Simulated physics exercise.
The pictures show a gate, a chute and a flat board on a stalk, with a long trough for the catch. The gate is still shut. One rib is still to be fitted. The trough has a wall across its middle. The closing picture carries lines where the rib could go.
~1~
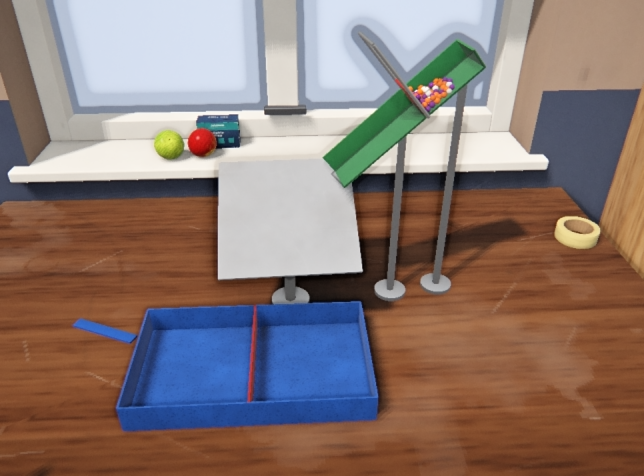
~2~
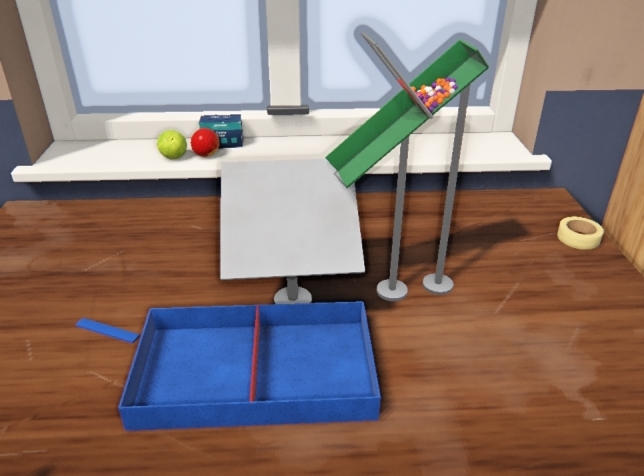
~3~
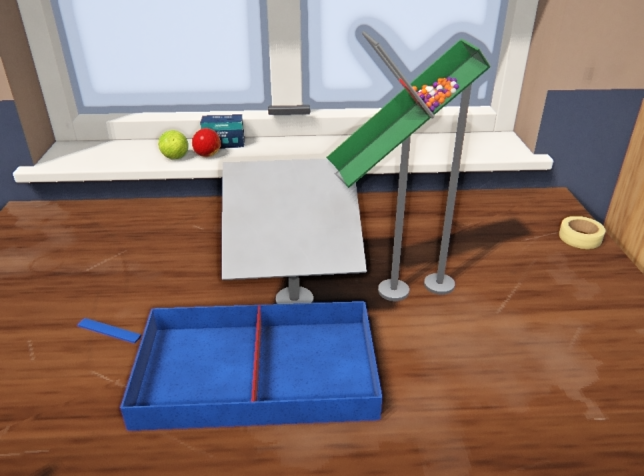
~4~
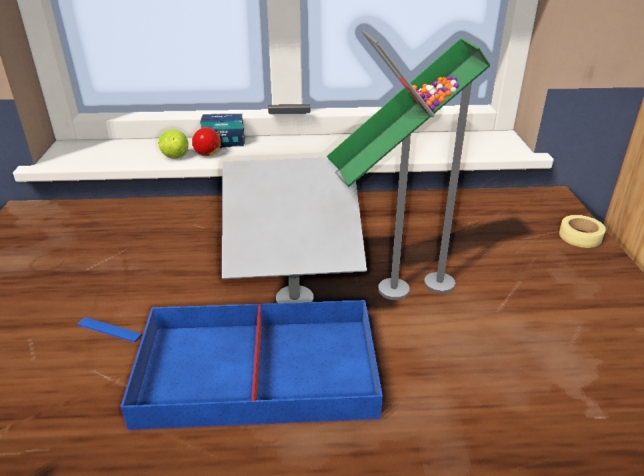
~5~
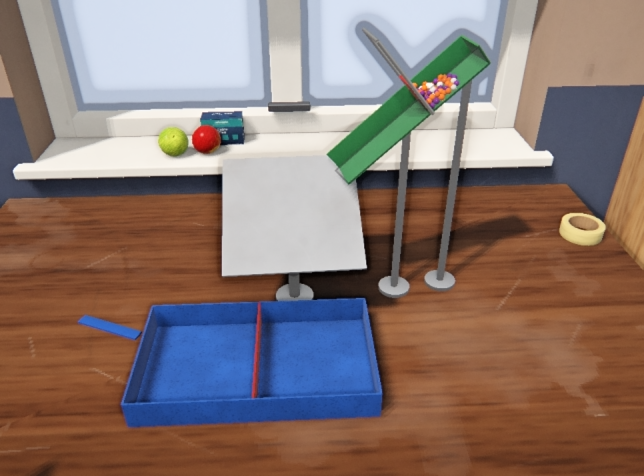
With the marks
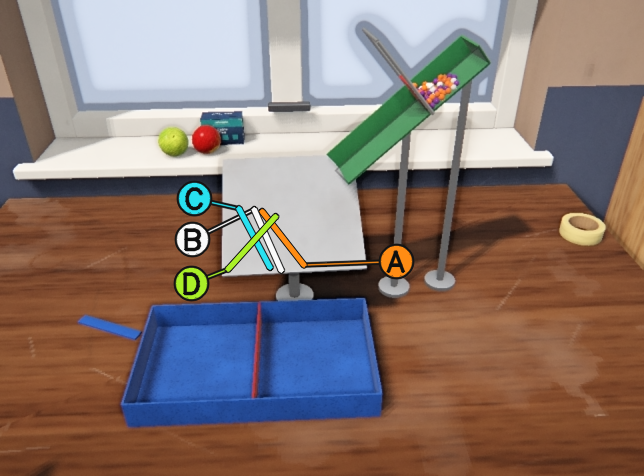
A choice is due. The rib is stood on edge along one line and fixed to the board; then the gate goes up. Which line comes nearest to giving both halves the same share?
D is best.
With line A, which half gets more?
Right.
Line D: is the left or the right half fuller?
More lands on the left.
On the marked copy, line A from (262, 211) to (304, 265); line B from (254, 209) to (281, 270); line C from (238, 208) to (270, 267); line D from (275, 216) to (228, 269).
With A, of what is caught, a stray few in the left half, nearly all in the right.
With B, of what is caught, none in the left half, all in the right.
With C, of what is caught, a small part in the left half, most in the right.
With D, of what is caught, about two thirds in the left half, about a third in the right.
